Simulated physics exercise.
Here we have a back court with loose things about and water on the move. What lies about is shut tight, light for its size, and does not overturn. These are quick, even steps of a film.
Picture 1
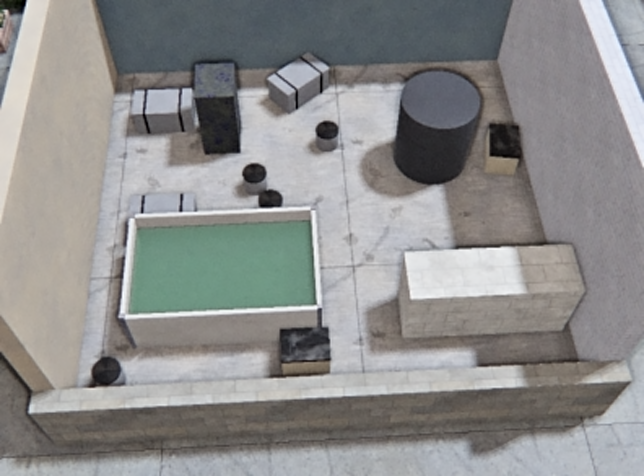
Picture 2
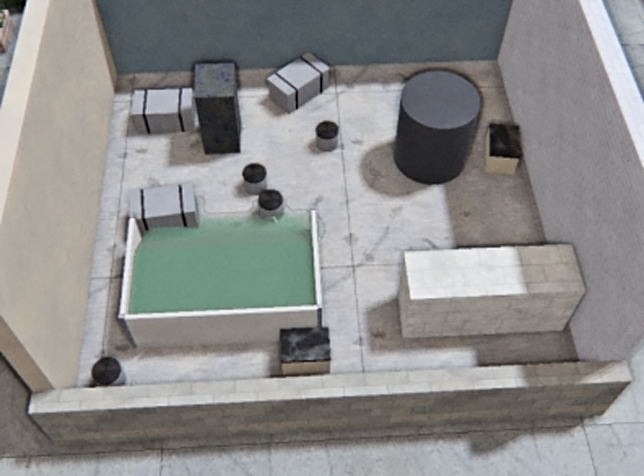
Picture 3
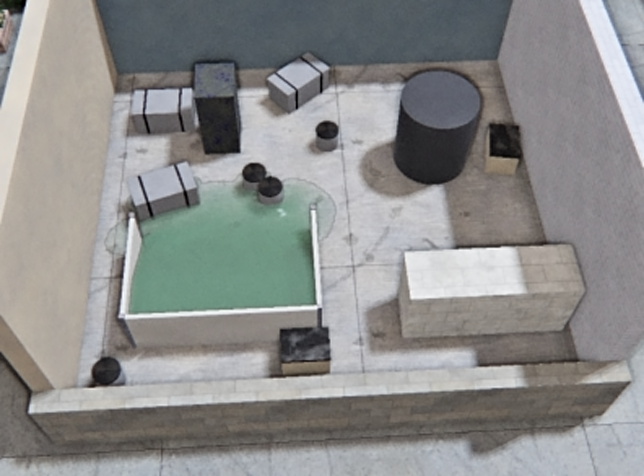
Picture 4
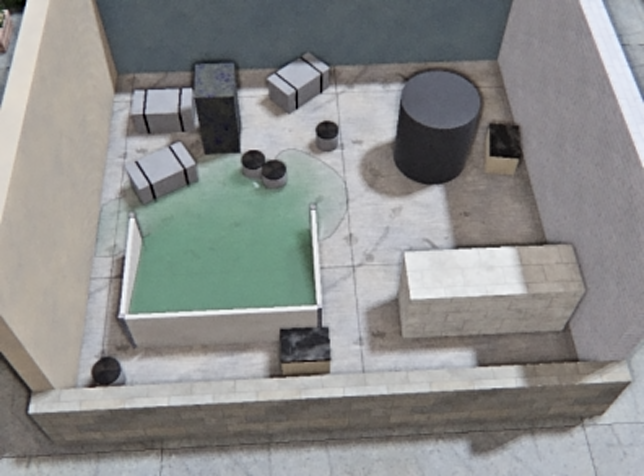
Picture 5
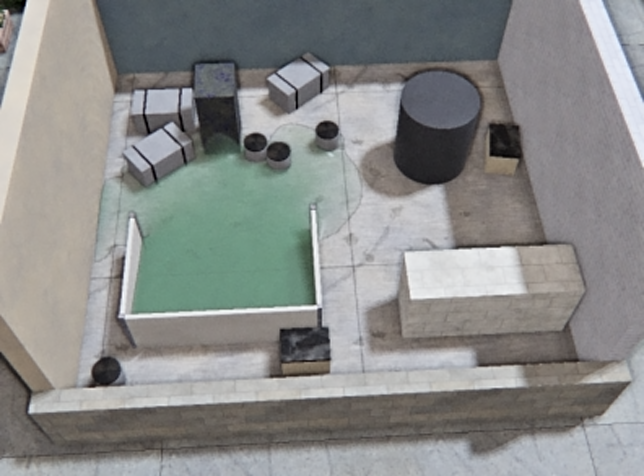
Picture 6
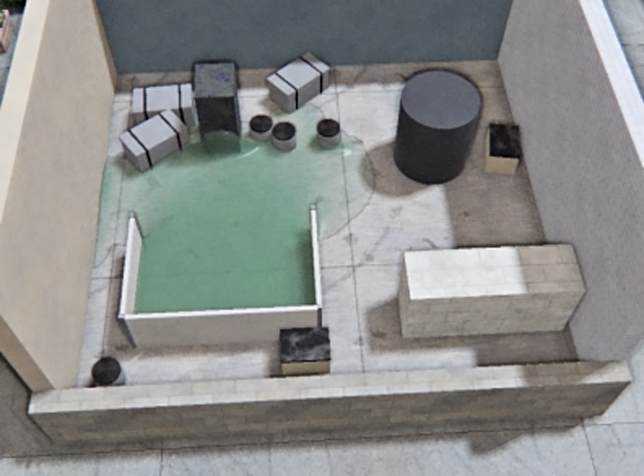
The video shows a walled court where green water pours out of the open far side of a white-walled tank and spreads toward the back, pushing a grey banded trunk, then two dark-topped pails, across the pale floor.
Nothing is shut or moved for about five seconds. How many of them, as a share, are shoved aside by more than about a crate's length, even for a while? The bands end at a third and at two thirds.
Share: Two thirds or more.
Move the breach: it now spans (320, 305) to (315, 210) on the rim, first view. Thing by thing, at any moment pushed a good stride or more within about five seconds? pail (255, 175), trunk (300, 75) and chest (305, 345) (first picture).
One after the other: Less than that, swept aside, yes.
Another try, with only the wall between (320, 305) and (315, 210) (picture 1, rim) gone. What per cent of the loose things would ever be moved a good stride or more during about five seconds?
About 50 per cent.
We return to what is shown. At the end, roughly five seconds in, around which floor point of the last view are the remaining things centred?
At about (372, 208).
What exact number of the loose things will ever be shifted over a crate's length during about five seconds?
The number is 8.
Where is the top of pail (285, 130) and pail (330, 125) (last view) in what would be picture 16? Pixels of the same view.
Roughly at (392, 54) and (433, 55).
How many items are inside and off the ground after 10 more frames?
5 of them.
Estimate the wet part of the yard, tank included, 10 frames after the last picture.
Roughly 55 per cent.
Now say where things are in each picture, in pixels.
In the first picture, a trunk at (162, 209) rests on the ground; a pail at (270, 199) rests on the ground; 0 of 10 have shifted.
In the second picture, a trunk at (162, 201) rests on the ground, close to its start; a pail at (270, 199) rests on the ground; 1 of 10 have shifted.
In the third picture, a trunk at (162, 183) rests on the ground, a stride from its start; a pail at (270, 186) rests on the ground, close to its start; 2 of 10 have shifted.
In the fourth picture, a trunk at (160, 165), on the bottom, a stride from its start; a pail at (274, 169), on the bottom, a stride from its start; 3 of 10 have shifted.
In the fifth picture, a trunk at (157, 146), on the bottom, a stride from its start; a pail at (278, 151), on the bottom, a stride from its start; 3 of 10 have shifted.
In the sixth picture, a trunk at (153, 132), on the bottom, a stride from its start; a pail at (284, 130) rests on the ground, a stride from its start; 4 of 10 have shifted.
A moment on, 3 of 10 are well off their spots; 1 afloat.
Next, 5 of 10 are well off their spots; 5 afloat.
Later, 7 of 10 are well off their spots; 6 afloat.
In the end, 8 of 10 are well off their spots, and 8 have been at some point; 6 afloat.
